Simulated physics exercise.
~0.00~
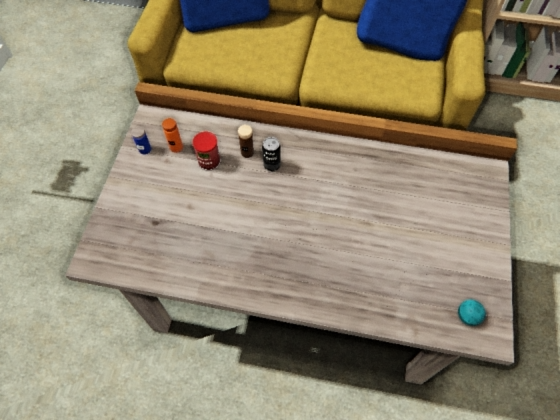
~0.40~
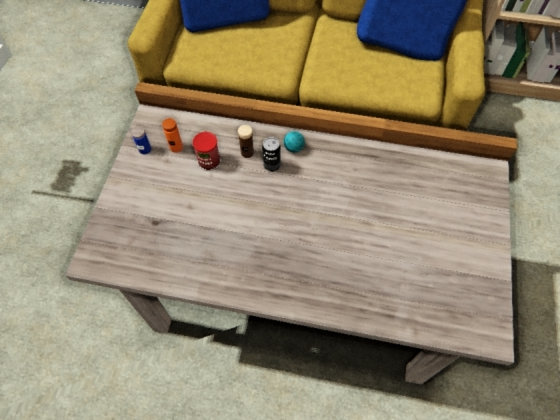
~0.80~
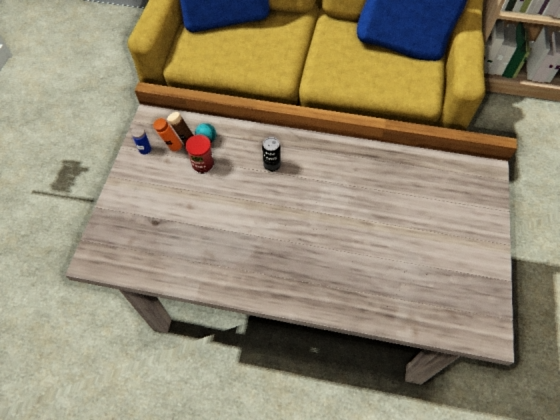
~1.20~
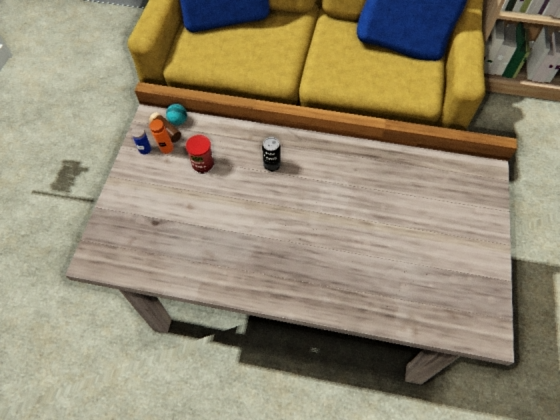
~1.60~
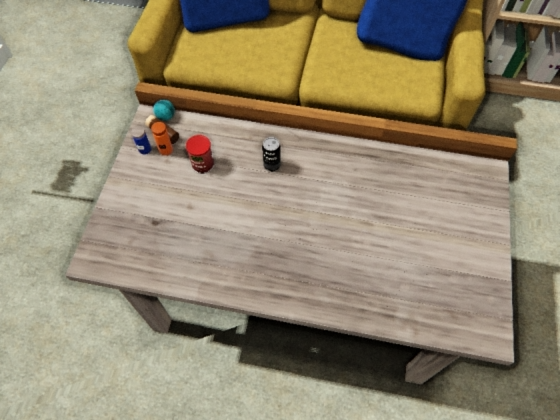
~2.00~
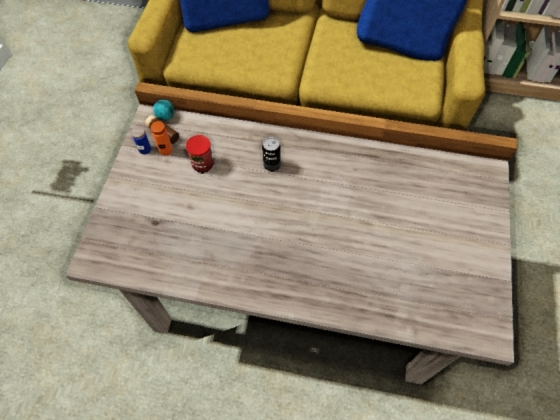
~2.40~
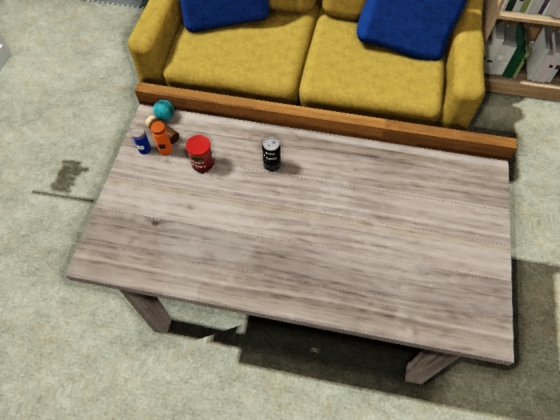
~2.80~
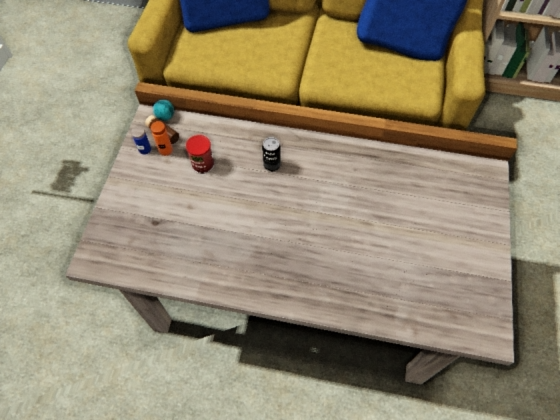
A pale wooden table stands before a yellow sofa with blue cushions, seen from above, with a wooden rail along its far edge. A blue shaker, an orange shaker, a red tin, a brown shaker and a black can stand toward the far left, while a turquoise ball is at the near right. The ball travels up and left to the far side, then continues left among the objects. The brown shaker tips against the orange one, which leans, and the red tin shifts slightly. The brown shaker ends on its side behind the upright orange one, with the ball resting by the far left corner.
